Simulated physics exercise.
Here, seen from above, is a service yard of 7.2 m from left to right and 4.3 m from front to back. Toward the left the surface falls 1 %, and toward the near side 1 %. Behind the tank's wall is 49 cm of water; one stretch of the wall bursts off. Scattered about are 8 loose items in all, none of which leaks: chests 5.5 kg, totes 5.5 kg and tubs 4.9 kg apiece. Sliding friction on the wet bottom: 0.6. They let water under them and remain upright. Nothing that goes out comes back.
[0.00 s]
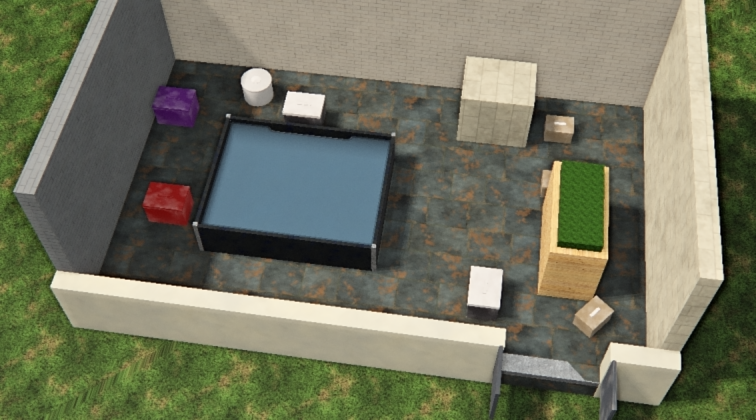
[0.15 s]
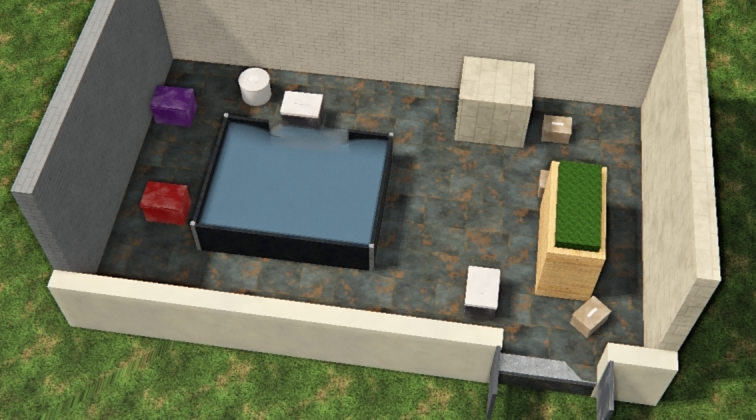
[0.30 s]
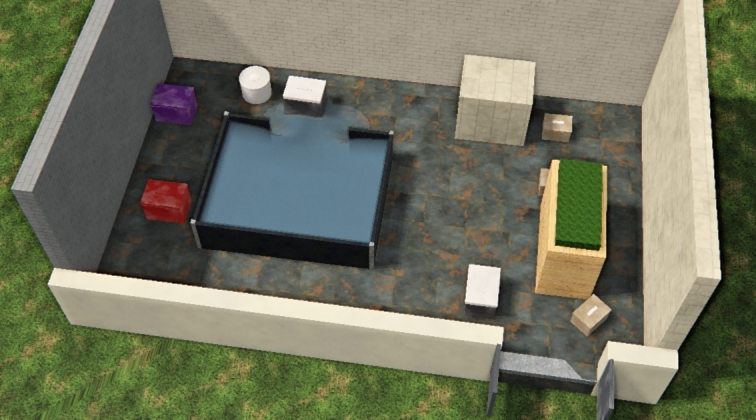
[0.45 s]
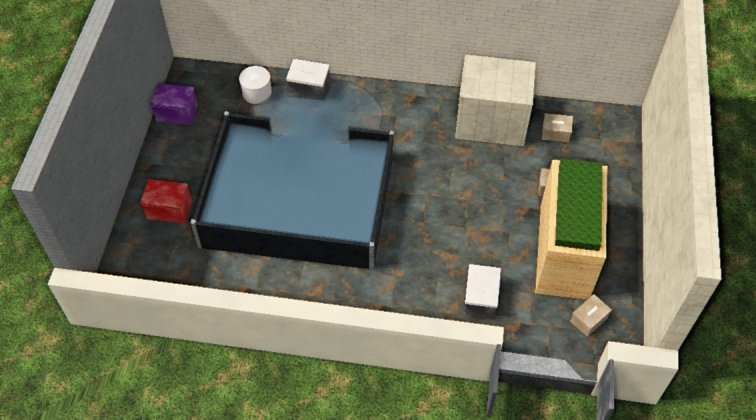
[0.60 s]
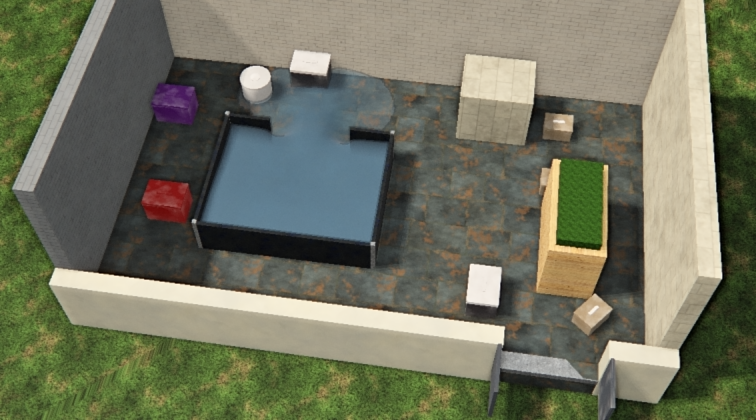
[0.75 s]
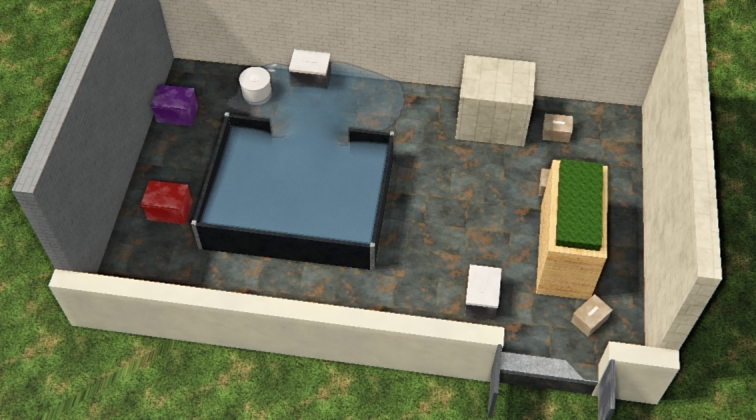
Water bursts through the tank's back wall, pushes a white box backward, and spreads across the floor.
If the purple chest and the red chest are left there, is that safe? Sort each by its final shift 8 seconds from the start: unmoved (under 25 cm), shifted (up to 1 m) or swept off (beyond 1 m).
Purple chest: Swept off; red chest: Swept off.
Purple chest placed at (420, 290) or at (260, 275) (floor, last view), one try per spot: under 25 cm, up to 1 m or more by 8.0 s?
Run one, it gets swept far; run two, it gets swept far.
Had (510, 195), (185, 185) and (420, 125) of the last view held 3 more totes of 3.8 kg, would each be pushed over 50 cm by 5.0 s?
Order as asked - not as far, farther, farther.
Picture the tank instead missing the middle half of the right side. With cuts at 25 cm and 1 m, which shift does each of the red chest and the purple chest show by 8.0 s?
Log: Red chest negligible displacement; purple chest negligible displacement.
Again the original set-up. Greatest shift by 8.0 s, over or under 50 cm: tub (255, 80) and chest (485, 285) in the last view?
In sequence - crossed the line; crossed the line.
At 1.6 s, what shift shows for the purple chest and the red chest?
About 0 cm and 0 cm, respectively.
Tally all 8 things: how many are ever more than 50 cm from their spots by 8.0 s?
5.
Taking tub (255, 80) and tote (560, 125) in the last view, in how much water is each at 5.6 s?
Roughly 17 and 2 cm.
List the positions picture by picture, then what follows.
In the first frame, the purple chest at (174, 98) rests on the ground; the red chest at (166, 196) rests on the ground; water covers 4.1 m2; 0 of 8 have shifted.
In the second frame, the purple chest at (172, 97) rests on the ground; the red chest at (164, 195), on the bottom; water covers 4.7 m2; 0 of 8 have shifted.
In the third frame, the purple chest at (172, 95) rests on the ground; the red chest at (164, 193), on the bottom; 5.2 m2 under water; 1 of 8 have shifted.
In the fourth frame, the purple chest at (173, 95), on the bottom; the red chest at (164, 193), on the bottom; 6.0 m2 under water; 1 of 8 have shifted.
In the fifth frame, the purple chest at (173, 95), on the bottom; the red chest at (165, 193) rests on the ground; 6.8 m2 under water; 1 of 8 have shifted.
In the sixth frame, the purple chest at (173, 97) rests on the ground; the red chest at (165, 194) rests on the ground; water covers 7.1 m2; 1 of 8 have shifted.
After 1.6 s the purple chest is near (173, 97), 0.0 m from its start, aground; the red chest is near (165, 194), 0.0 m from its start, aground; 0 of 8 are out; 1 afloat.
After 3.6 s the purple chest is near (190, 193), 1.8 m from its start, afloat; the red chest is near (170, 227), 0.5 m from its start, aground; 0 of 8 are out; 3 afloat.
After 5.6 s the purple chest is near (193, 262), 2.9 m from its start, afloat; the red chest is near (260, 284), 2.0 m from its start, afloat; 0 of 8 are out; 5 afloat.
After 8.0 s the purple chest is near (328, 283), 4.0 m from its start, afloat; the red chest is near (444, 299), 4.1 m from its start, afloat; 0 of 8 are out; 6 afloat.
